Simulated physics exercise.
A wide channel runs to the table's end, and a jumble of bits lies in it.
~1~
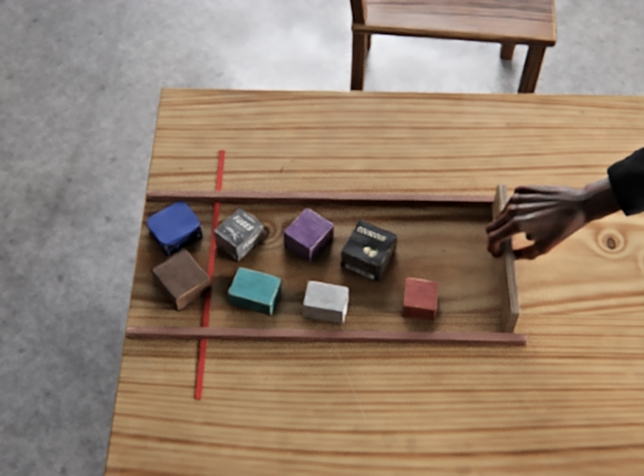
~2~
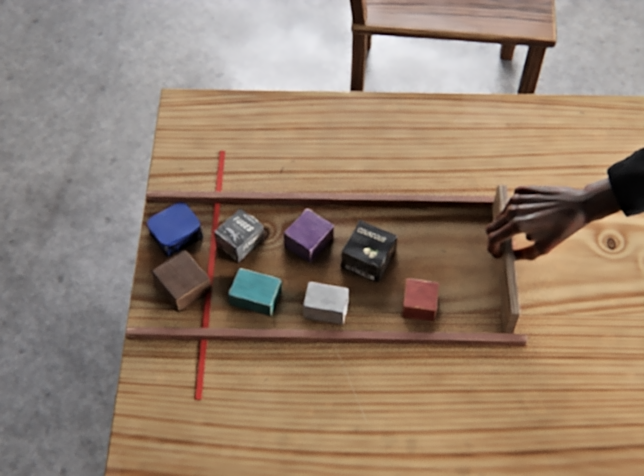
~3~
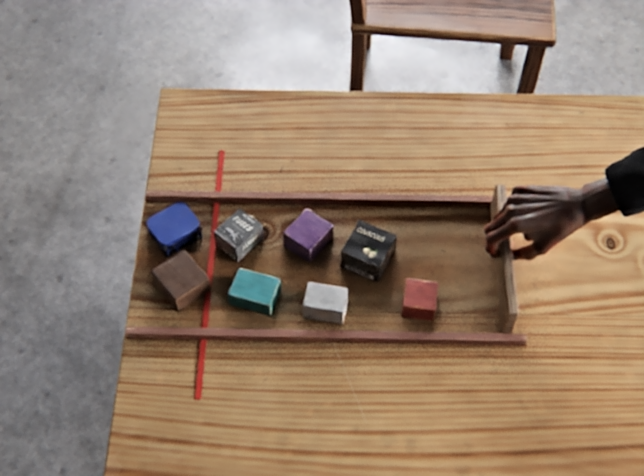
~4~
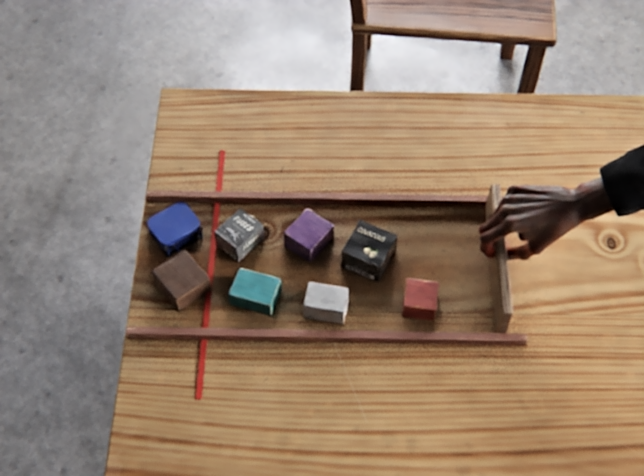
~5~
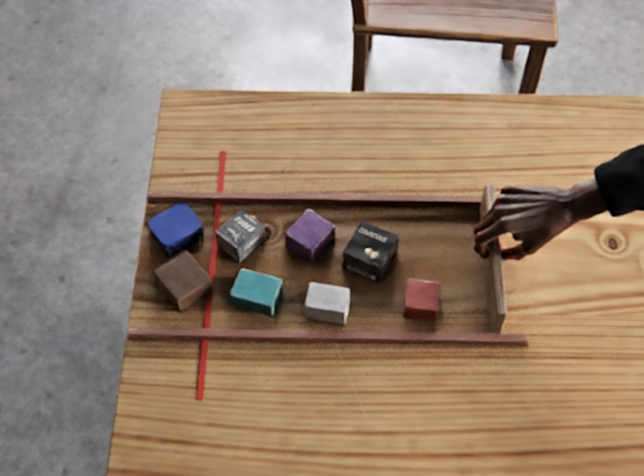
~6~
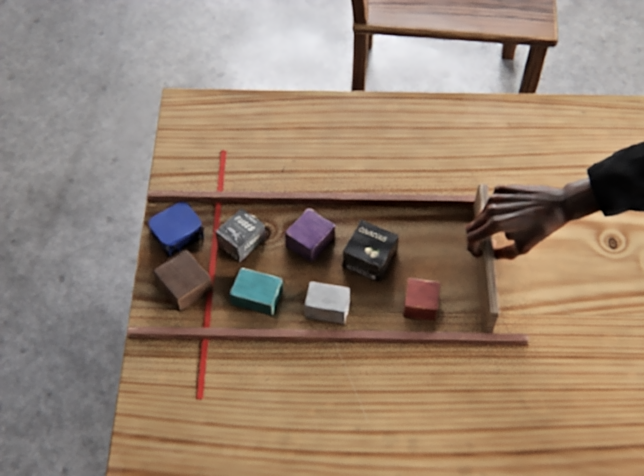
A dark hand nudged an upright board slightly left along a wooden channel on a table, while the colourful jumble of small blocks in front of it, some near a red tape line, stayed still.
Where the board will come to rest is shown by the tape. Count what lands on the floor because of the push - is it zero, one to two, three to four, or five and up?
The push knocks just one or two off.
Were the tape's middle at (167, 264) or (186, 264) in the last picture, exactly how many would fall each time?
In the first try the count is 5, and in the second it is 5.
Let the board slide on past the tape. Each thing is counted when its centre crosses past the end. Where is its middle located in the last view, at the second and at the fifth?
The first one at (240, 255), the next at (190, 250).
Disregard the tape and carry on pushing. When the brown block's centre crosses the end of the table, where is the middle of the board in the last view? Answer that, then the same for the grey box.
The brown block puts it at (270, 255), the grey box at (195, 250).
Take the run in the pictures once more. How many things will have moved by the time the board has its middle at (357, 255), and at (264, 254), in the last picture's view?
4 at one spot and 8 at the other.
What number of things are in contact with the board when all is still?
The number is 3.
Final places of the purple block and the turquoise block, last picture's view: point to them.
Listed in order, first is (197, 216) and the other is (149, 275).
A little later, none off yet; blue case at rest near (176, 229); brown block at rest near (183, 281); grey box at rest near (241, 235).
Next, none off yet; blue case at rest near (176, 229); brown block shifted about its own width near (154, 273); grey box moving near (231, 236).
When it is over, the number that fall off is one or two; down, brown block and blue case.
